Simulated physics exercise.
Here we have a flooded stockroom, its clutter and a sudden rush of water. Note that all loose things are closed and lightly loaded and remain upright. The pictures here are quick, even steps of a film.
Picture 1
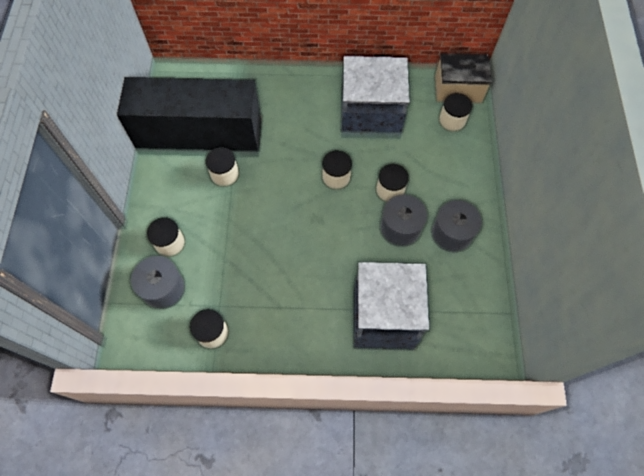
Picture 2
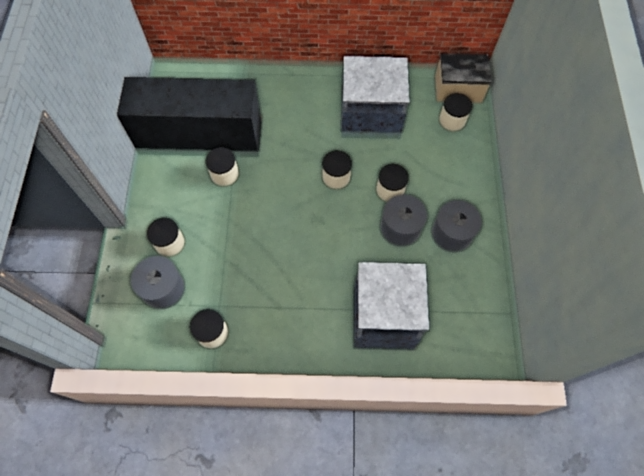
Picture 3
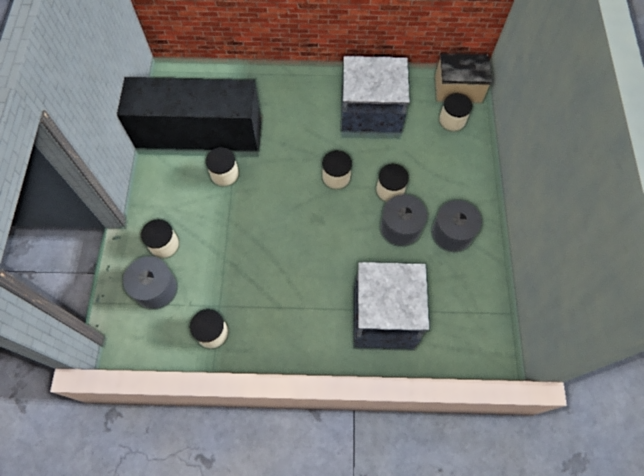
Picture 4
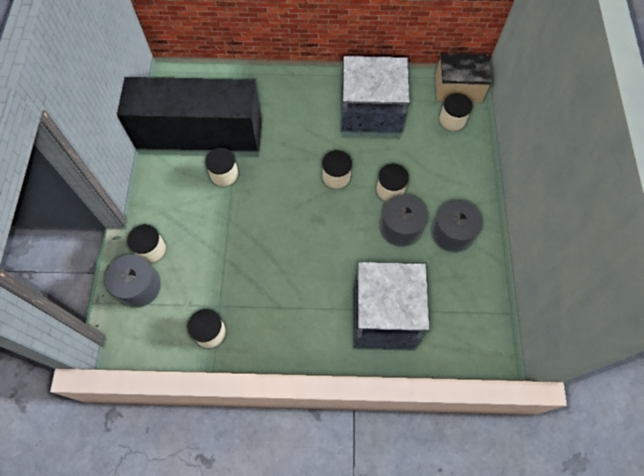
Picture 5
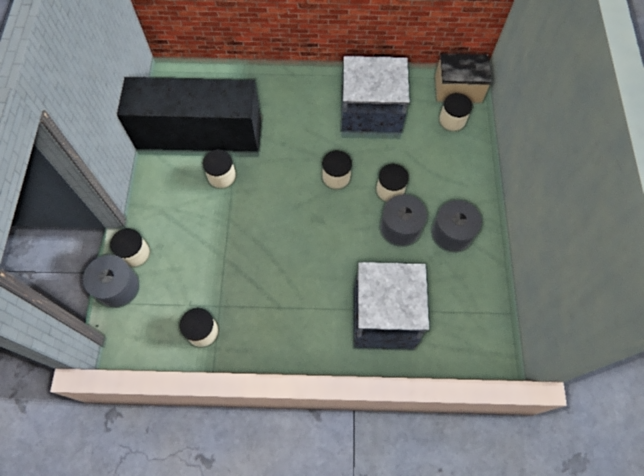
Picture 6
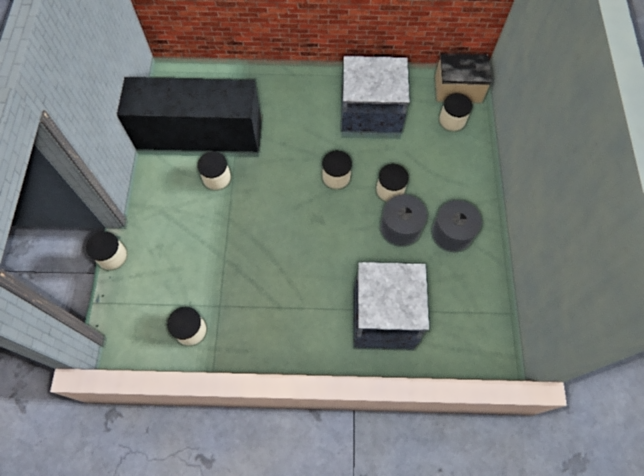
Several cylinders drift left across the green floor after the left wall's panel disappears.
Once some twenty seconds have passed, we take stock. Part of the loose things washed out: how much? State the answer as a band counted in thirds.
Answer: Two thirds or more.
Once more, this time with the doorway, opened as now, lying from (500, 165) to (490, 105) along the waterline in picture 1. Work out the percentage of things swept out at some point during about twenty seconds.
I reckon close to 60 per cent.
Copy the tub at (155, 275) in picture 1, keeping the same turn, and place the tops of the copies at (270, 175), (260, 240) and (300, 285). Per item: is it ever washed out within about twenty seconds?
Taken in the given order, the three: Exits at some point, exits at some point and exits at some point.
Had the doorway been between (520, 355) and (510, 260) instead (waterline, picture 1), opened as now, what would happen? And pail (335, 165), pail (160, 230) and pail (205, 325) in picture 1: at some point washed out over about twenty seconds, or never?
Taking them in turn, the first is flushed away, the second is held back and the third is held back.
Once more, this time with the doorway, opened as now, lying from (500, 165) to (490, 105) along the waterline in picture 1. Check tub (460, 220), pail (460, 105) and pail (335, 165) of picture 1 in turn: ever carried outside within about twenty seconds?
Per item as listed - swept away, swept away, swept away.
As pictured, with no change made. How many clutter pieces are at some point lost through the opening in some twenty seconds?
Exactly 7.
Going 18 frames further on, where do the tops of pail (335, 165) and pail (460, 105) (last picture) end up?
Roughly (188, 233) and (451, 134).
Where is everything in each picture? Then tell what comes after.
The first frame shows a pail at (162, 232), afloat; a pail at (207, 325) floats; 0 of 10 have shifted.
The second frame shows a pail at (162, 232) floats; a pail at (207, 325) floats; 0 of 10 have shifted.
The third frame shows a pail at (157, 233), afloat, close to its start; a pail at (207, 325), afloat; 2 of 10 have shifted.
The fourth frame shows a pail at (143, 239) floats, close to its start; a pail at (205, 325), afloat; 2 of 10 have shifted.
The fifth frame shows a pail at (126, 243), afloat, a stride from its start; a pail at (196, 324) floats, close to its start; 3 of 10 have shifted.
The sixth frame shows a pail at (102, 246), afloat, a stride from its start; a pail at (184, 323), afloat, close to its start; 4 of 10 have shifted.
A moment on, 2 of 10 are out; 8 afloat.
Next, 4 of 10 are out; 6 afloat.
Later, 5 of 10 are out; 5 afloat.
In the end, 7 of 10 are out; 3 afloat.
